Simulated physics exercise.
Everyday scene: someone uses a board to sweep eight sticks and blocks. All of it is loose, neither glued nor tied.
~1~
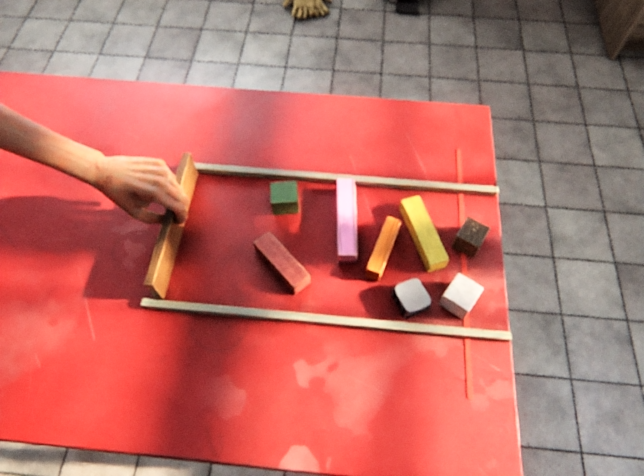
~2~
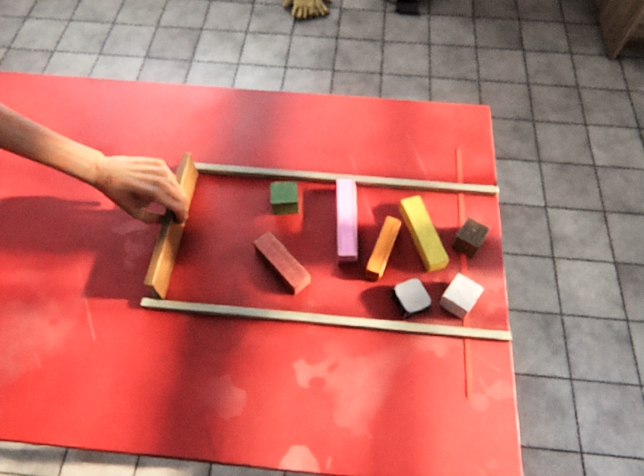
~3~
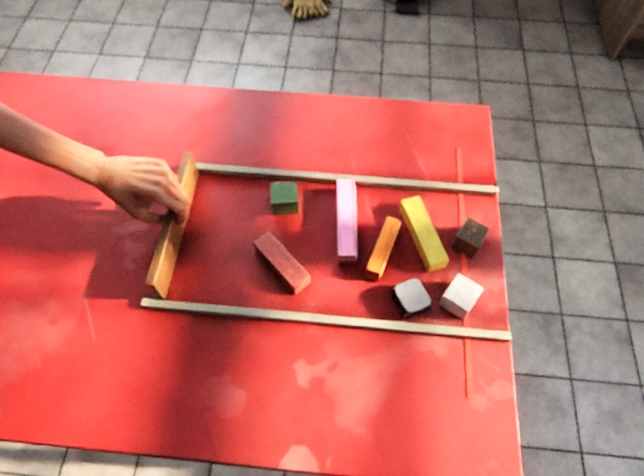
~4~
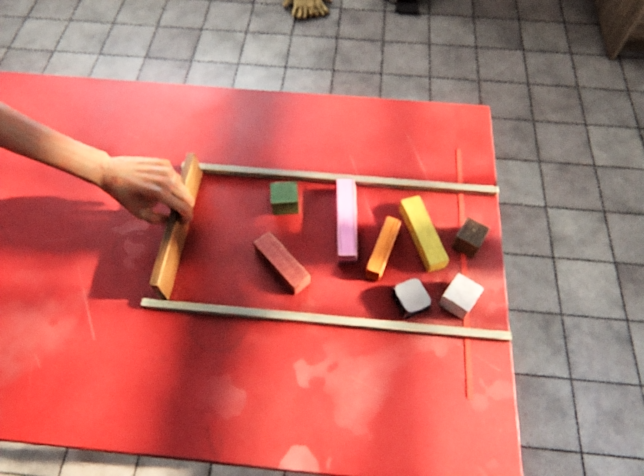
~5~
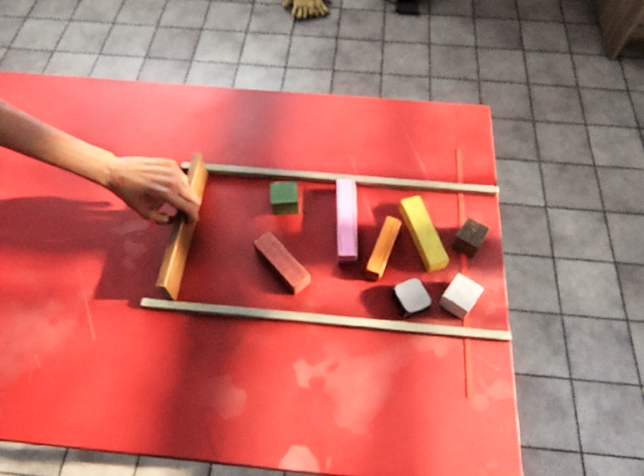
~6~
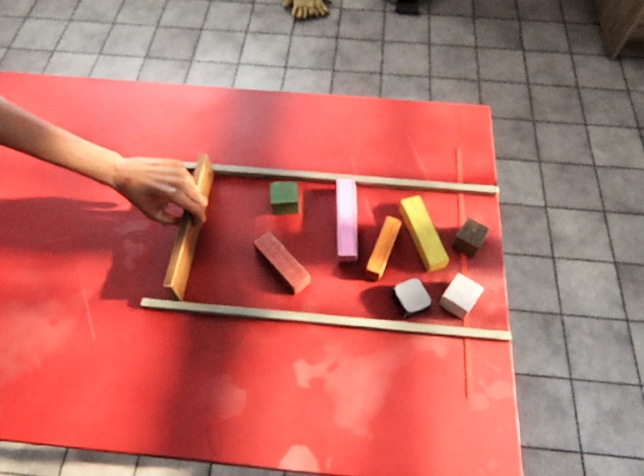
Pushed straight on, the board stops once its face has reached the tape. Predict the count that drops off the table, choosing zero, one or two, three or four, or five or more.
The count that drops off is three or four.
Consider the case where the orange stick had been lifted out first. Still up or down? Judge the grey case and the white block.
So the grey case keeps its place and the white block goes down.
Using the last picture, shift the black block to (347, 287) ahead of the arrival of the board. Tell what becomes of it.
It stays put.
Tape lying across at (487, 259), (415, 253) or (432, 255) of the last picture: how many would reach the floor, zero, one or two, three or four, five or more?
Taken in the order given: At least five, either one or two, one or two.
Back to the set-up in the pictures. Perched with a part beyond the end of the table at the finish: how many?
Things overhanging at the end: 2.
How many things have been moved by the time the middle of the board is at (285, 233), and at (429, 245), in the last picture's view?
First 2, after that 8.
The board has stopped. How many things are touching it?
That comes to 2.
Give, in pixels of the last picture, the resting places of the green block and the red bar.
Taking them in turn, first comes (478, 216), then (478, 287).
Soon after, none off yet; black block at rest near (471, 237); white block at rest near (461, 296); yellow bar at rest near (423, 233).
At rest, the number that fall off is three or four; fallen, orange stick, yellow bar, white block and black block.
